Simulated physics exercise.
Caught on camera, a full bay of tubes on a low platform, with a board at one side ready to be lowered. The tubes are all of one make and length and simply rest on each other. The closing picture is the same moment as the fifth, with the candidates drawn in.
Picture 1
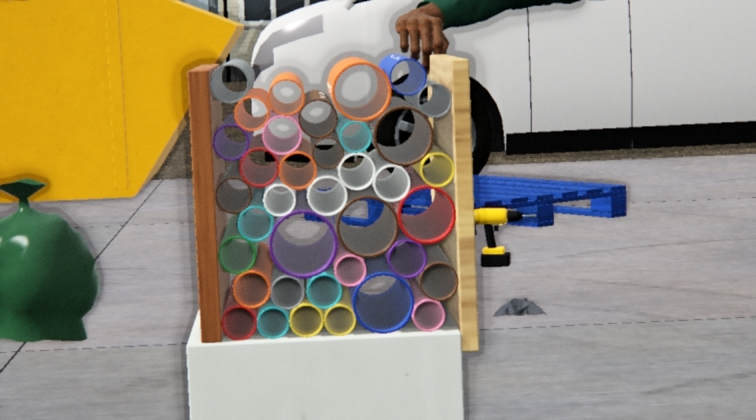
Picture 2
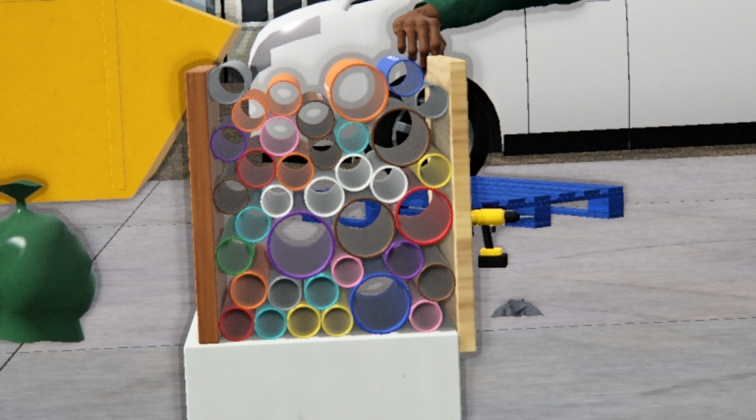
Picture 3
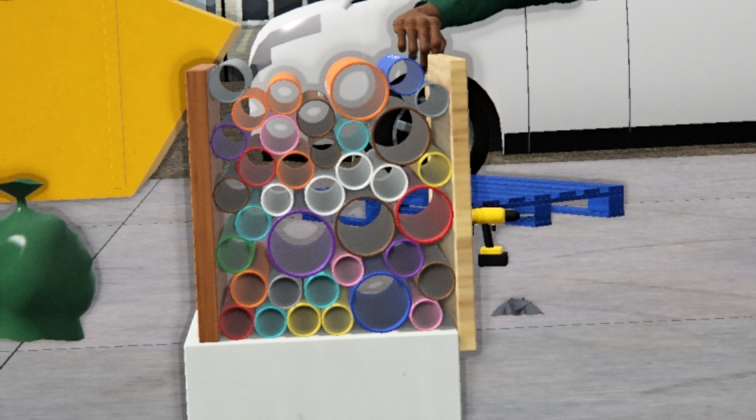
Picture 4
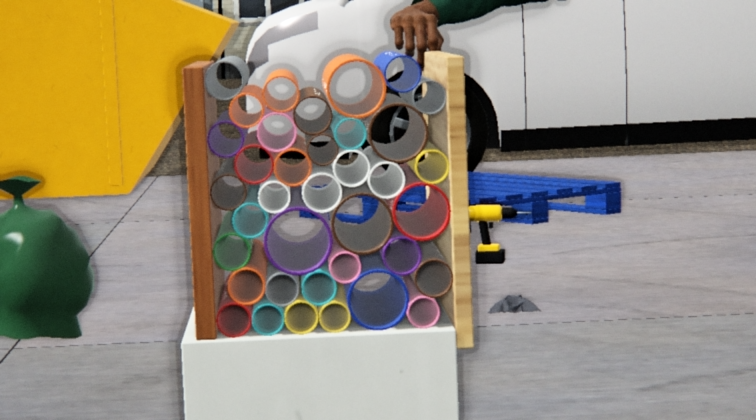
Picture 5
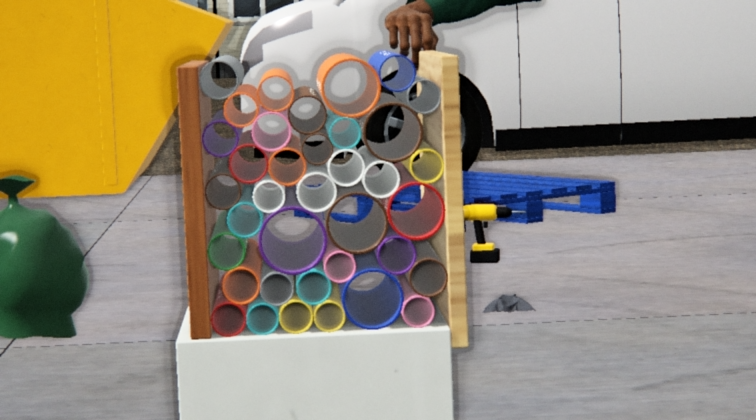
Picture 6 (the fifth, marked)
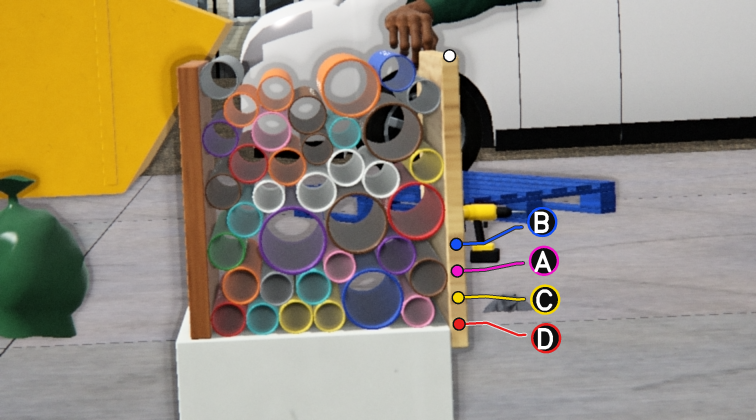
At first, colourful tubes sit stacked between two upright boards on a low white platform, with a hand above the right-hand board and a white vehicle behind. The whole view then shifts very slightly, the stack drifting a little left, while the tubes, boards and hand keep their arrangement with no clear movement.
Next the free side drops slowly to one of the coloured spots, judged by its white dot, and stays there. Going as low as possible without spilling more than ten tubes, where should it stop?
It can be let down to B.
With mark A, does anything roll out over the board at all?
Yes.
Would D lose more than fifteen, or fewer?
It loses more than fifteen.
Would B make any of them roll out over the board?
Yes.
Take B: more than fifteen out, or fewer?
Fewer than fifteen.
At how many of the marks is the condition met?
One of the four.
On the copy, A at (457, 271); B at (456, 245); C at (458, 298); D at (459, 324); the white dot at (450, 56).
On B. First, top of the board (443, 139).
Then, top of the board (446, 233).
Finally, top of the board (447, 243), about six out over the board.
By contrast, A more than ten out over the board; C more than ten out over the board; D more than ten out over the board.
